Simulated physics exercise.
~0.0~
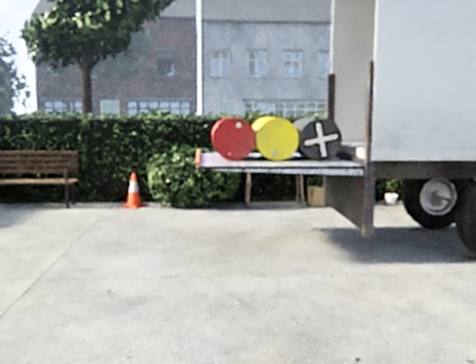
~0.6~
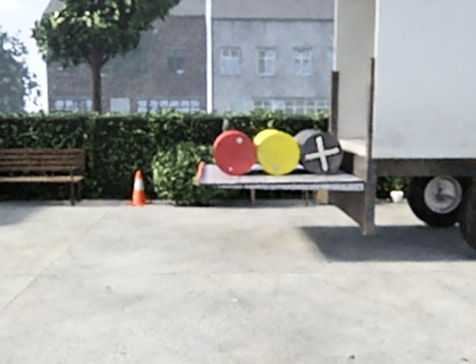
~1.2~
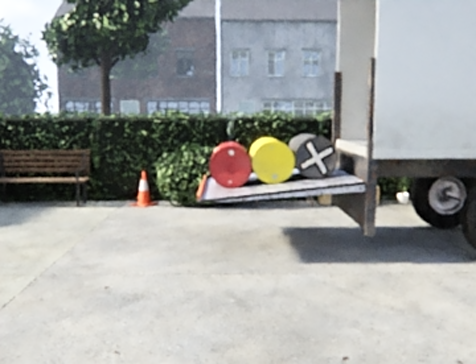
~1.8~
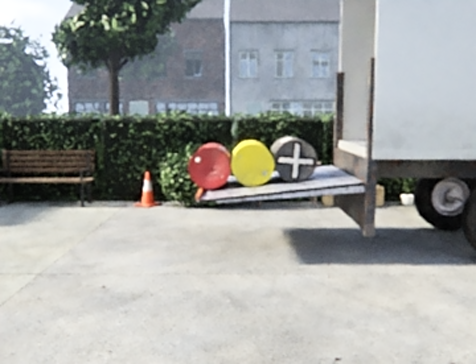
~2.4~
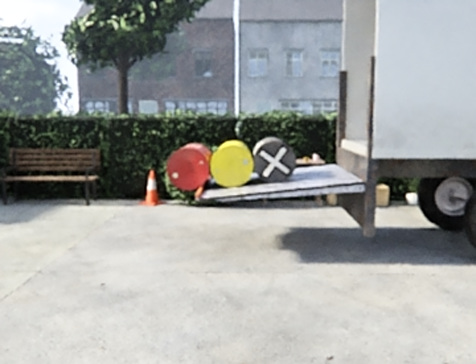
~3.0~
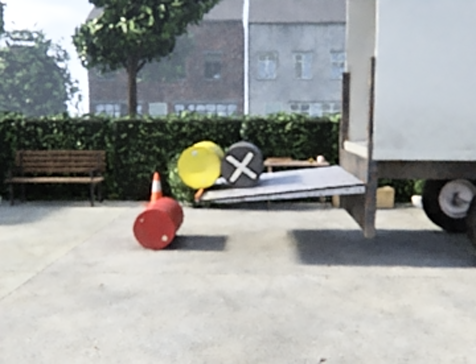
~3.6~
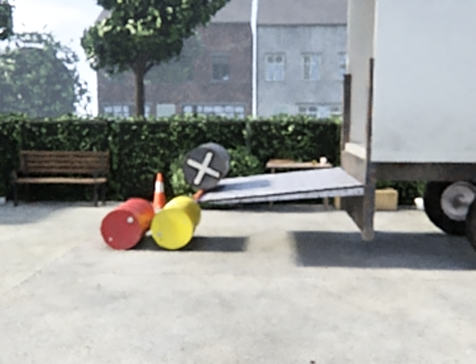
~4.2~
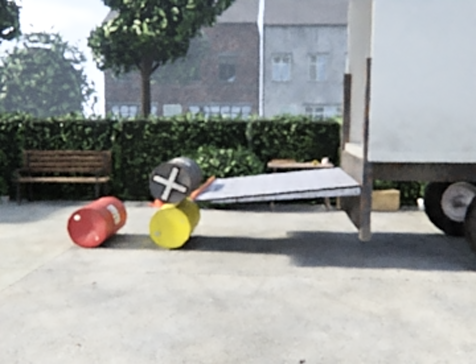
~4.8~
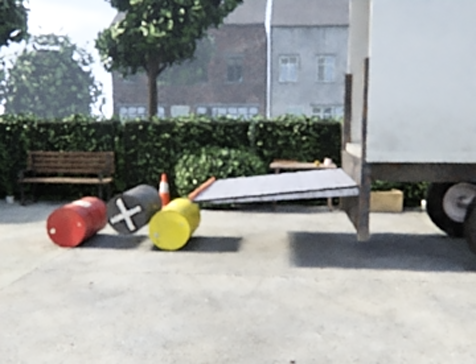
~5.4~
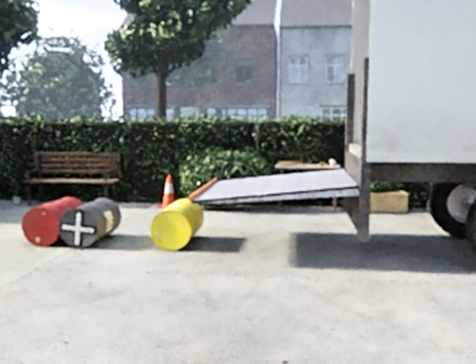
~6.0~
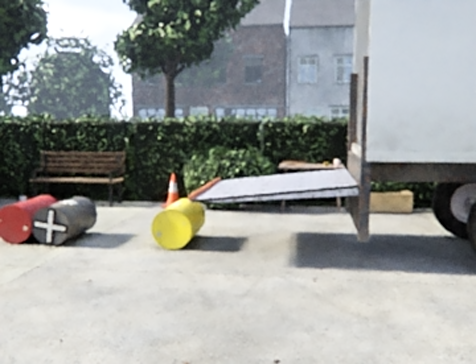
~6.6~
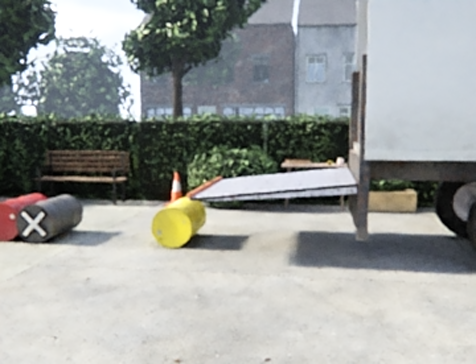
In a paved yard, a truck's raised tail-lift sank slightly and tipped, and red, yellow and white-crossed dark drums rolled left off its edge; the yellow stayed beside the lift while the dark one followed the red to the far left.
